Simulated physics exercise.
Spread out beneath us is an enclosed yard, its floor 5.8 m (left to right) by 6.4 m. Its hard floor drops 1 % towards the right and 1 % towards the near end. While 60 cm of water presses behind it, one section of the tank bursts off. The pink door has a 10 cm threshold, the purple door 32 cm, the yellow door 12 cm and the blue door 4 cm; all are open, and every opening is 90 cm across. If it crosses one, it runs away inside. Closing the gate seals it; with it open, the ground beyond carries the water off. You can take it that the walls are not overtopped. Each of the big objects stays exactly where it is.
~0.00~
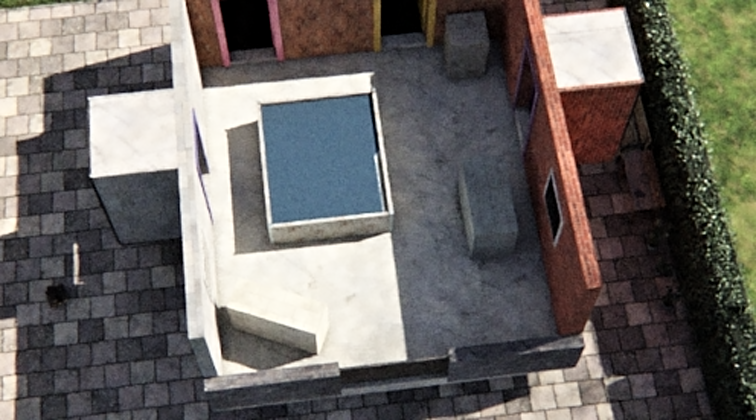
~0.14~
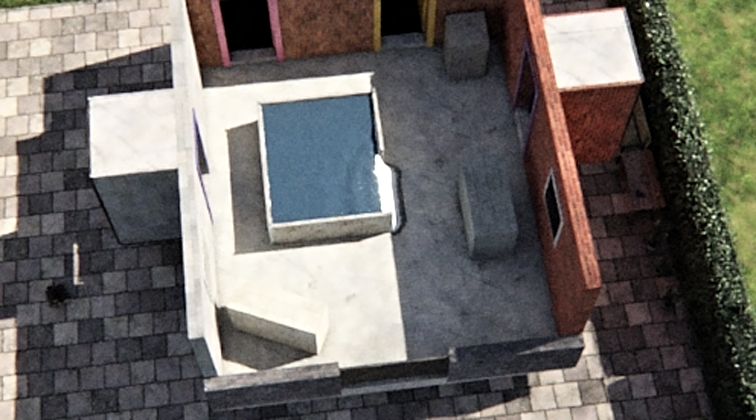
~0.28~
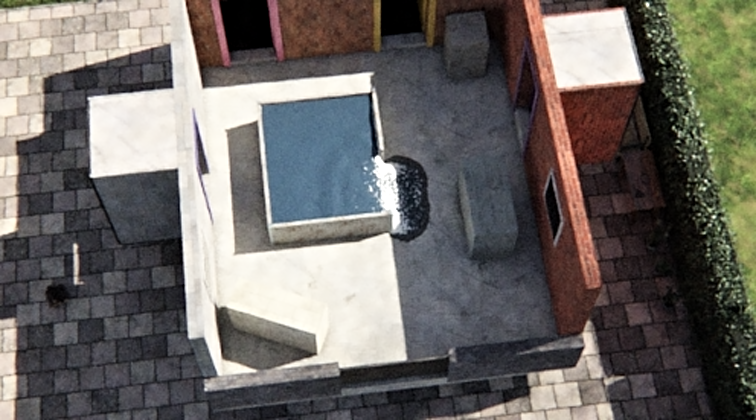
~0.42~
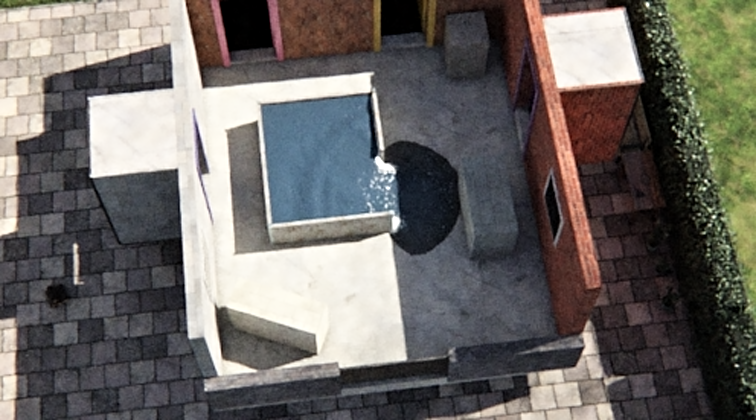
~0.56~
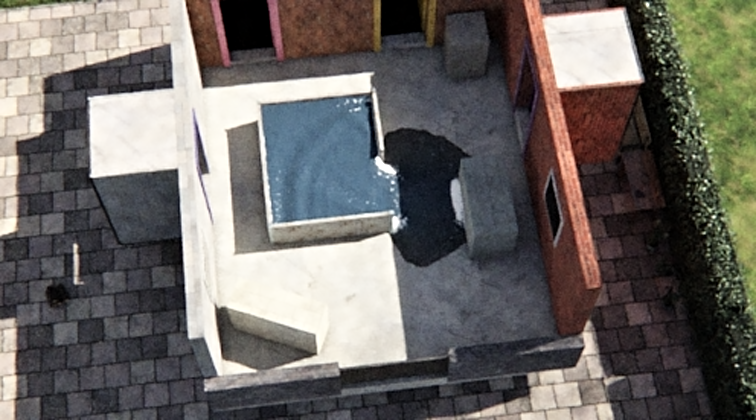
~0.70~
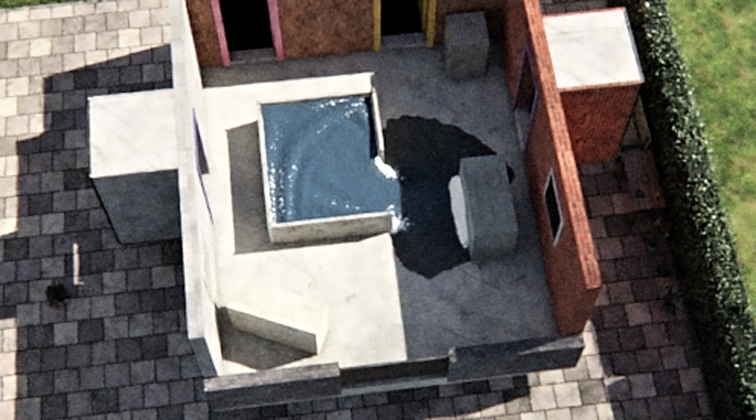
In a walled yard seen from above, part of the right side of a square water tank broke away, and water poured out, spreading in a dark pool across the floor and around a grey block.
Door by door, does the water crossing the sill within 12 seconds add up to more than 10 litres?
In order: The pink door holds the inflow within the limit; the purple door holds the inflow within the limit; the yellow door holds the inflow within the limit; the blue door lets the inflow top the limit.
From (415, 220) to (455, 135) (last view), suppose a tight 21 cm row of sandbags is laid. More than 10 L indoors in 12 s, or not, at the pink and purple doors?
Against the limit, the pink door stays within it and the purple door stays within it.
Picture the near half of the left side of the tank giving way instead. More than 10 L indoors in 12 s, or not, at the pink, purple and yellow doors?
Pink falls short; purple falls short; yellow falls short.
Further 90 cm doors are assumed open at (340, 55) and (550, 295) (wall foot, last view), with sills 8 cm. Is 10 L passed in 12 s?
Door 1: Lower; door 2: Higher.
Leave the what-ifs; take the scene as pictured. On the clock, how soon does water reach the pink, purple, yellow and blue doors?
Times: Pink 4.0 seconds, purple 1.0 seconds, yellow 2.8 seconds, blue 6.0 seconds.
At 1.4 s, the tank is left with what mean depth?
It averages close to 44 centimetres.
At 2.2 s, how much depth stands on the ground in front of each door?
You'd see pink at 0 cm, purple at 23 cm, yellow at 0 cm and blue at 0 cm.
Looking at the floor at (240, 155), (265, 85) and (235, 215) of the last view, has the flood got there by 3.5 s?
Untouched, untouched, untouched.
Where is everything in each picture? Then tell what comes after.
The first frame shows still water, 60 cm deep, in the tank at (323, 158).
In the second frame, the front is at (397, 230), 0.7 m from the gap at (385, 193); 0.2 m2 of floor is under water; 60 cm left at the back of the tank.
In the third frame, water pours out at (385, 194) and has run 0.9 m, to (414, 234); typically 10 cm deep outside, 60 cm at the tank's back.
In the fourth frame, the front is at (451, 173), 1.3 m from the gap at (385, 194); 2.0 m2 of floor is under water; 60 cm left at the back of the tank.
In the fifth frame, the front is at a hidden place, 1.8 m from the gap at (385, 194); 2.9 m2 of floor is under water; 59 cm left at the back of the tank.
In the sixth frame, the front is at a hidden place, 2.3 m from the gap at (385, 194); 3.8 m2 of floor is under water; 52 cm left at the back of the tank.
After 1.4 s water covers 20 % of the floor and is deepest (46 cm) near (454, 208); pink door not reached, purple door 23 cm at the sill, 0 L in, yellow door not reached, blue door not reached.
After 2.2 s water covers 35 % of the floor and is deepest (41 cm) near (454, 208); pink door not reached, purple door 23 cm at the sill, 0 L in, yellow door not reached, blue door not reached.
After 3.5 s water covers 55 % of the floor and is deepest (36 cm) near (492, 43); pink door not reached, purple door 18 cm at the sill, 0 L in, yellow door 7 cm at the sill, 0 L in, blue door not reached.
After 7.0 s water covers 95 % of the floor and is deepest (18 cm) near (552, 351); pink door 4 cm at the sill, 0 L in, purple door 14 cm at the sill, 0 L in, yellow door 6 cm at the sill, 0 L in, blue door 3 cm at the sill, 0 L in.
After 12.0 s water covers 100 % of the floor and is deepest (14 cm) near (321, 378); pink door 8 cm at the sill, 0 L in, purple door 9 cm at the sill, 0 L in, yellow door 7 cm at the sill, 0 L in, blue door 7 cm at the sill, 28 L in.
